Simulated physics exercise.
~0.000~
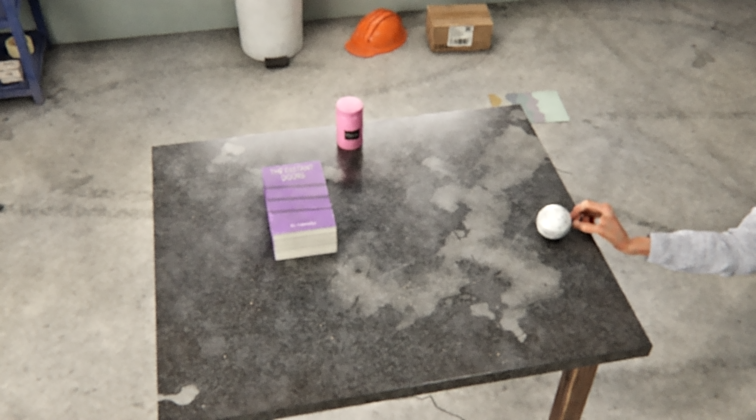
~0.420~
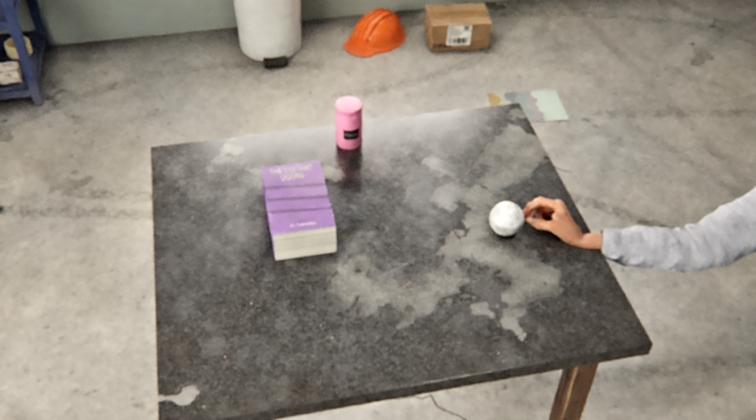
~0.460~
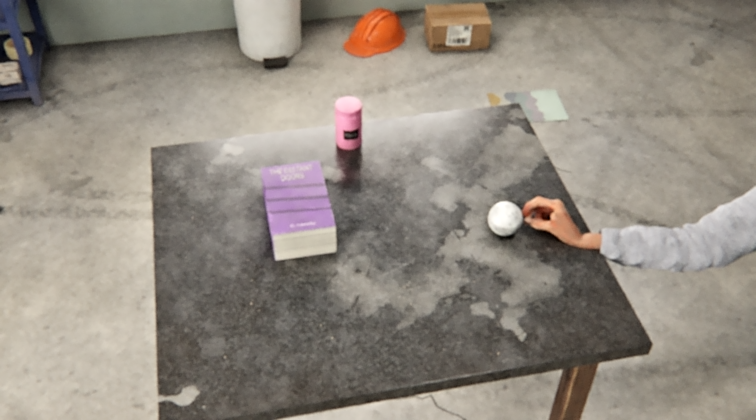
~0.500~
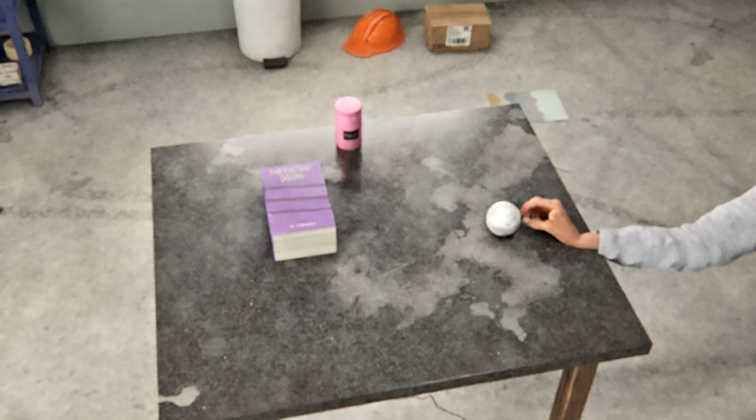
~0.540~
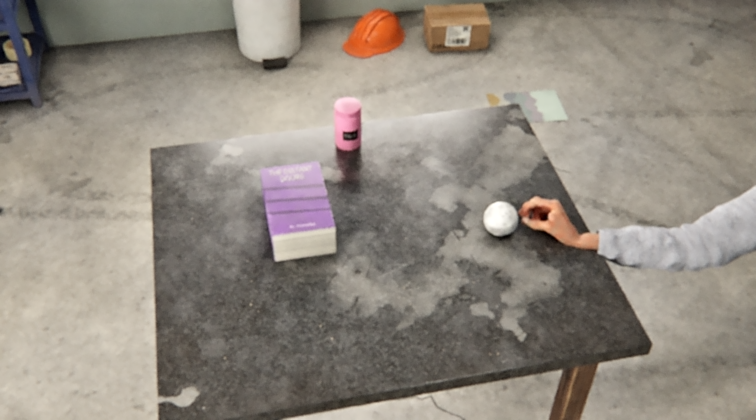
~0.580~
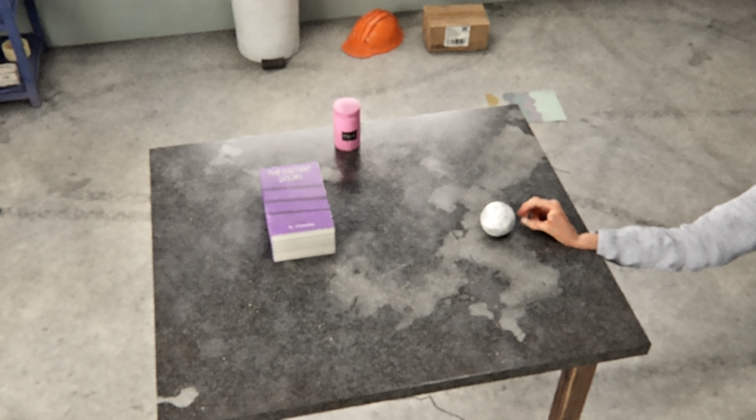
At first, a hand in a grey sleeve touches a white ball near the right edge of a dark table, with a purple book and a pink container to the left. The hand pushes the ball a short way left, then stays nearly still as the ball creeps slightly farther left.
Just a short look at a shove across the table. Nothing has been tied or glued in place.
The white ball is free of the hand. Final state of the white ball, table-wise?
On.
After 0.78 s, white ball rolled a little near (489, 219).
After 0.98 s, white ball rolled about its own width near (481, 219).
After 1.38 s, white ball rolled about its own width near (473, 218).
At rest (2.0 s), moved from the start, white ball. Seen from the same camera at the end, white ball near (471, 218).
